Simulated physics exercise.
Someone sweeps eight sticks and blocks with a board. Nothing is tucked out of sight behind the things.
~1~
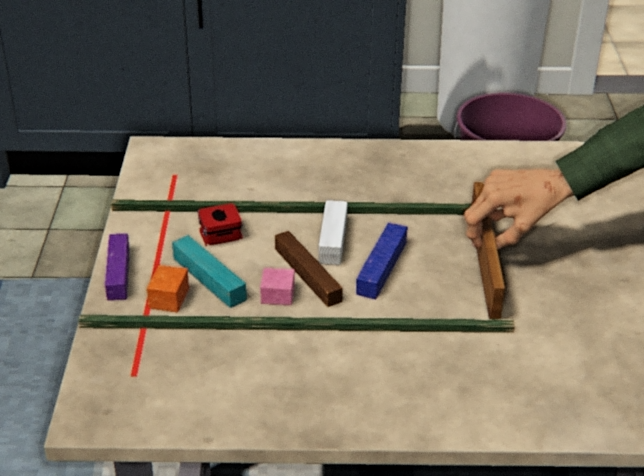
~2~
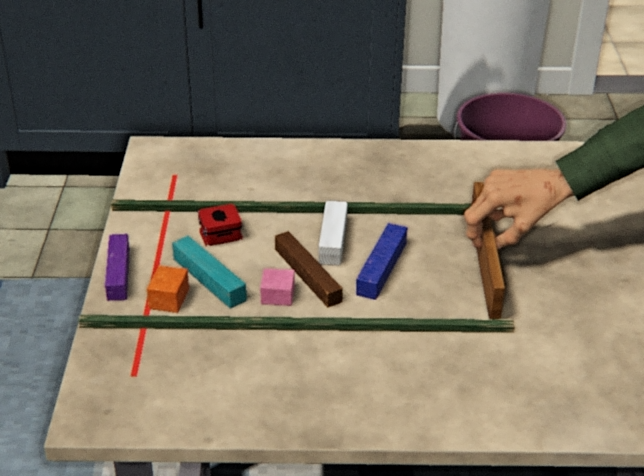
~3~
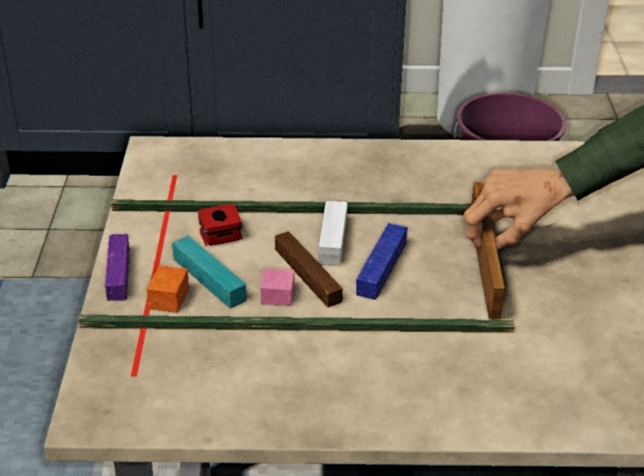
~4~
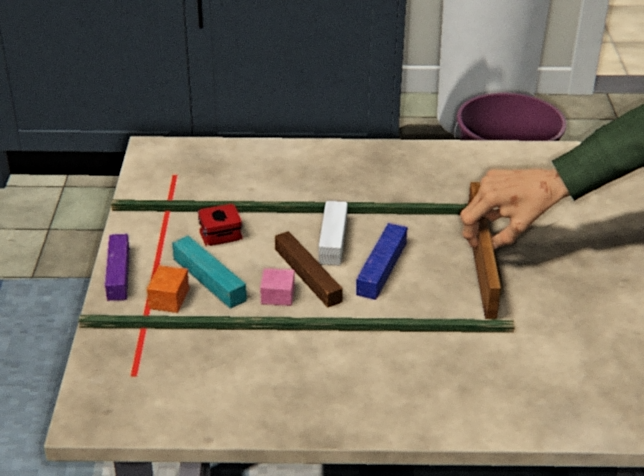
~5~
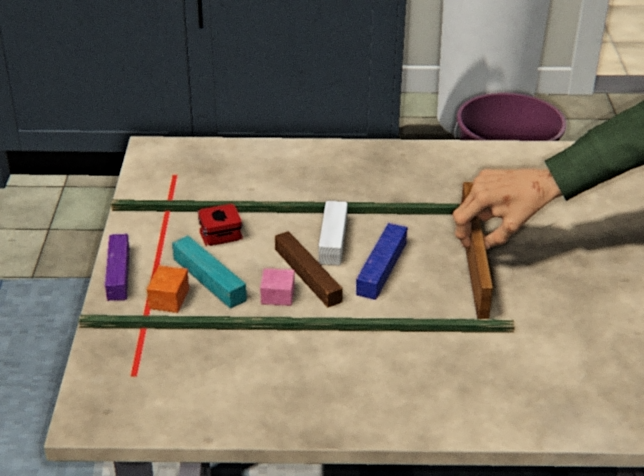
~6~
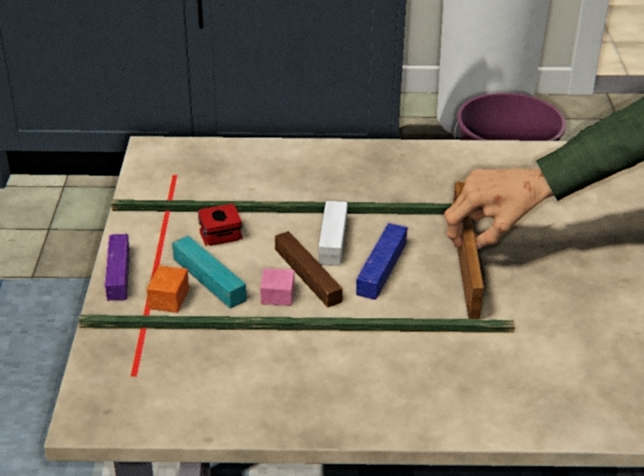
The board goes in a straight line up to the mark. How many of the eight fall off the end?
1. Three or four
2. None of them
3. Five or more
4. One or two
1, three or four.
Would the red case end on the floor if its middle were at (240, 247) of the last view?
Red case: Gone.
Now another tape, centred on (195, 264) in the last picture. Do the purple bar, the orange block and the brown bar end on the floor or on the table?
OK, so the purple bar comes off, the orange block comes off, and the brown bar? It stays where it is.
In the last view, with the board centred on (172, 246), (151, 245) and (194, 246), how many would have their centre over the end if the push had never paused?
Taking the places in turn, the counts are 3, 4 and 2.
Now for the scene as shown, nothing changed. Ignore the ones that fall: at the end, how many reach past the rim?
As for overhanging, the count is 3.
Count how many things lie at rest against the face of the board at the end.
The answer is 1.
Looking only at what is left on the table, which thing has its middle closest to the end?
The red case is the one you want.
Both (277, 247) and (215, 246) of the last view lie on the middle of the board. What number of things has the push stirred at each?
I make it 7 at the first spot and 8 at the other.
Early on, none off yet; purple bar at rest near (118, 266); orange block at rest near (168, 289); turquoise bar at rest near (209, 271).
Finally, the number that fall off is three or four; lost, turquoise bar, orange block and purple bar.
